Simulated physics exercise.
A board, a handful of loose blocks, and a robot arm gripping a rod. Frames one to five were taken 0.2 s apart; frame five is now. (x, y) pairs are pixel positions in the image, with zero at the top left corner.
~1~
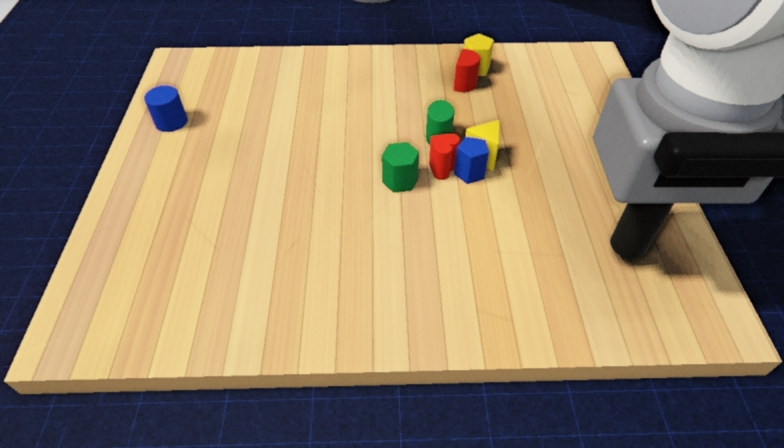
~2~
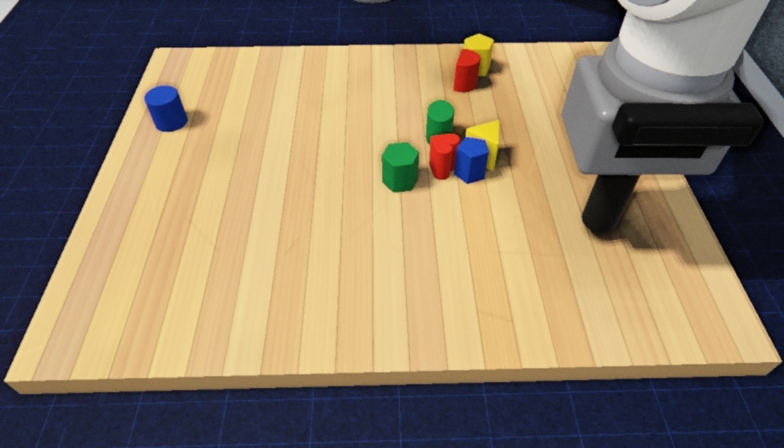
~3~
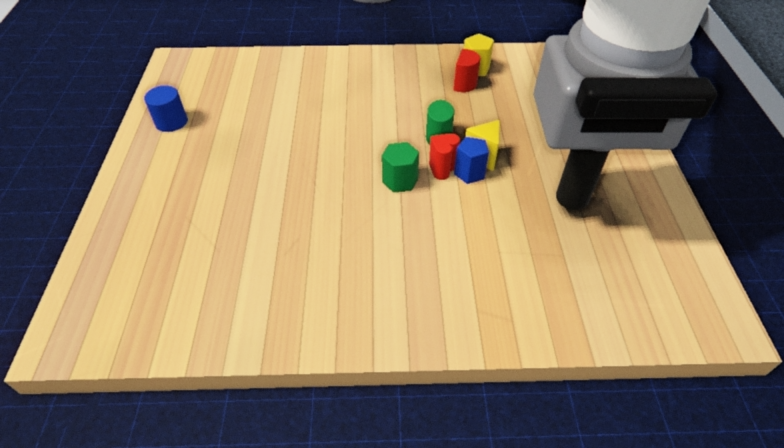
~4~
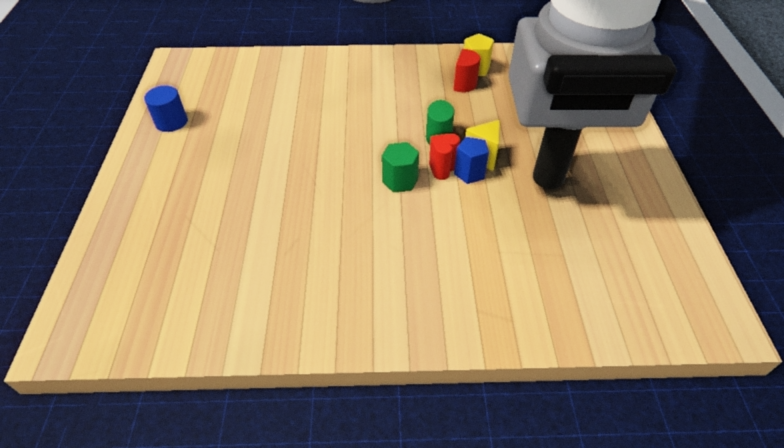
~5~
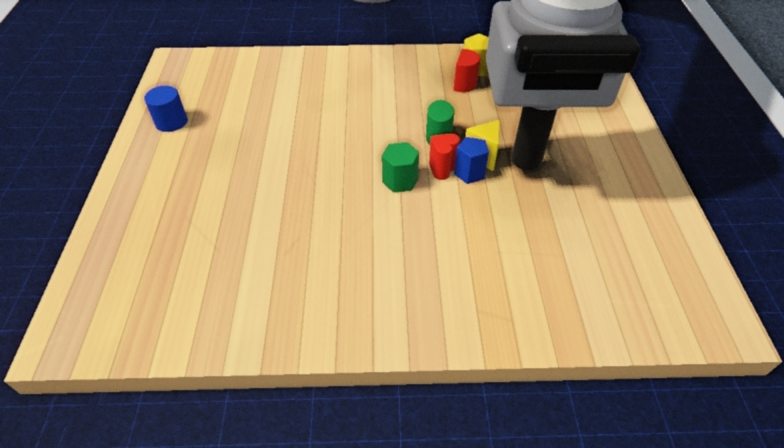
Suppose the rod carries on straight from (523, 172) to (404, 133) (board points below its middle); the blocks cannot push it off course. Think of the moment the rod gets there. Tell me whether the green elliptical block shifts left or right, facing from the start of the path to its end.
Right side.
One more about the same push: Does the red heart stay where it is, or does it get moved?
By the end it has moved.
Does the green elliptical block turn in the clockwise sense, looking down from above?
Yes - that is the case.
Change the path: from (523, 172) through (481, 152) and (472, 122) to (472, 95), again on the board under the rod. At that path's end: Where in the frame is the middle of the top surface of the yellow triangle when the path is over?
The centre of its top will be at (453, 119).
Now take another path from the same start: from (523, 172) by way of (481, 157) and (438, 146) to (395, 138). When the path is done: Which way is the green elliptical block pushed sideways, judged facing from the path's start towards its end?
Moves right.
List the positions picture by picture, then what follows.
Rod's lower end at (627, 247); green elliptical block at (441, 110); red heart at (445, 141); blue five-sided block at (474, 146); yellow triangle at (488, 130), in the first picture.
Rod at (598, 222); blocks still, in the second picture.
Rod at (572, 200); blocks still, in the third picture.
Rod at (548, 180); blocks still, in the fourth picture.
Rod at (526, 161); green elliptical block at (441, 110); red heart at (445, 141); blue five-sided block at (474, 146); yellow triangle at (488, 130), in the fifth picture.
What follows on the original path. One third of the way, rod at (482, 147); red heart at (436, 143); blue five-sided block at (467, 146), turned 35° anticlockwise; yellow triangle at (458, 123).
Two thirds of the way, rod at (443, 135); green elliptical block at (421, 100), turned 85° clockwise; red heart at (431, 144), turned 15° clockwise; blue five-sided block at (464, 145), turned 55° anticlockwise; yellow triangle at (418, 117).
At the end, rod at (404, 122); green elliptical block at (400, 86), turned 150° clockwise; red heart at (431, 144), turned 15° clockwise; blue five-sided block at (464, 145), turned 55° anticlockwise; yellow triangle at (380, 111), turned 30° anticlockwise.
